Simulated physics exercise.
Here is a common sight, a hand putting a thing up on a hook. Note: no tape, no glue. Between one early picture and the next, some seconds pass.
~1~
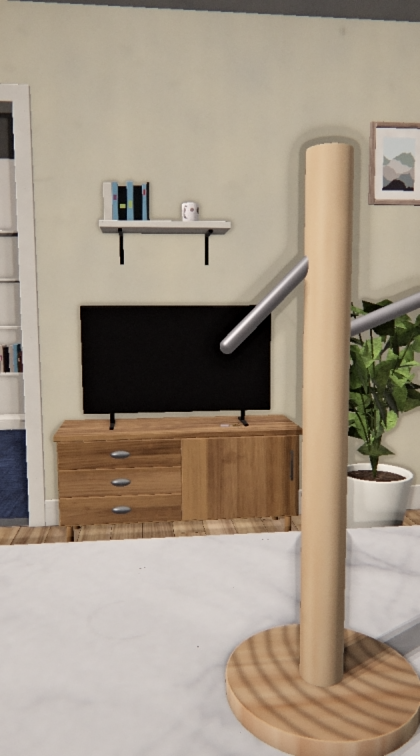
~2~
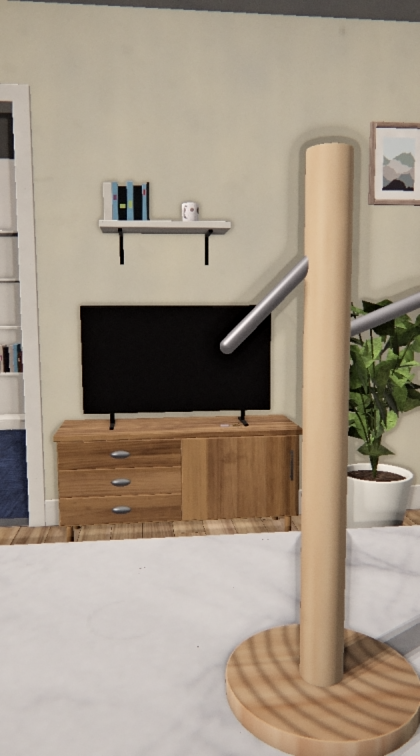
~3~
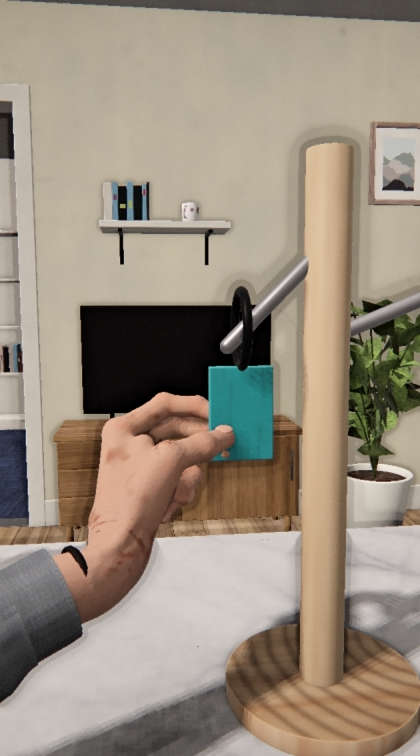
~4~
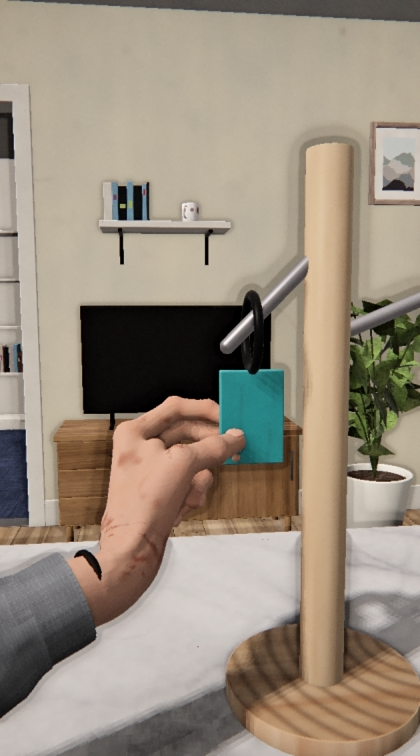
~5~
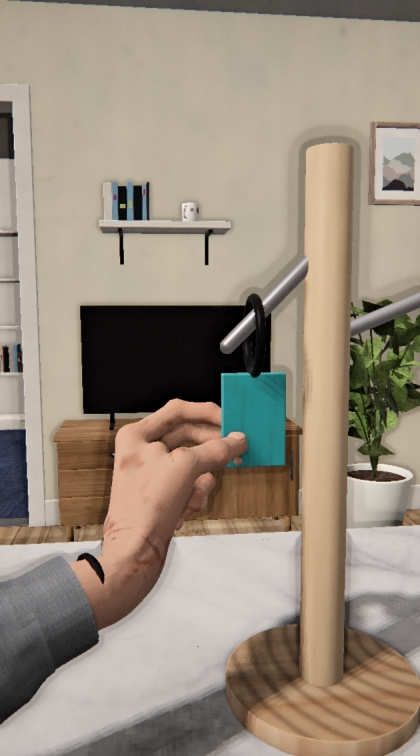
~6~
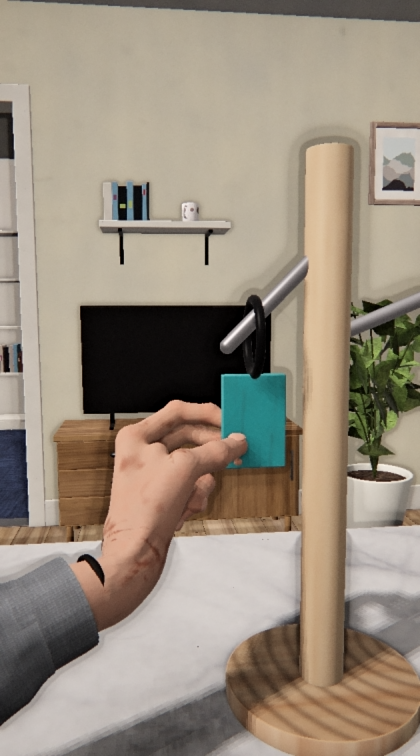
In this clip, a wooden peg stand stands alone on a pale surface, then a hand appears from the left holding a turquoise tag, moves its black loop slightly rightward along a metal peg, and keeps hold of it there.
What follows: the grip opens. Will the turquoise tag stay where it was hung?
No.
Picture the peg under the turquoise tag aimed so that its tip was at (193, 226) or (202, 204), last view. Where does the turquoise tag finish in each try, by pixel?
It stops at around (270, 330) and around (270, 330).
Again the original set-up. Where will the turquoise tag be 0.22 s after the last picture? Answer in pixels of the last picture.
About (213, 551).
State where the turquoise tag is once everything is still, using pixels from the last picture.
Look close to (168, 674) and you'll find its middle.
Then, 0.22 s after the last picture, turquoise tag falling near (214, 550).
At rest, the turquoise tag drops to the table, near (168, 675).
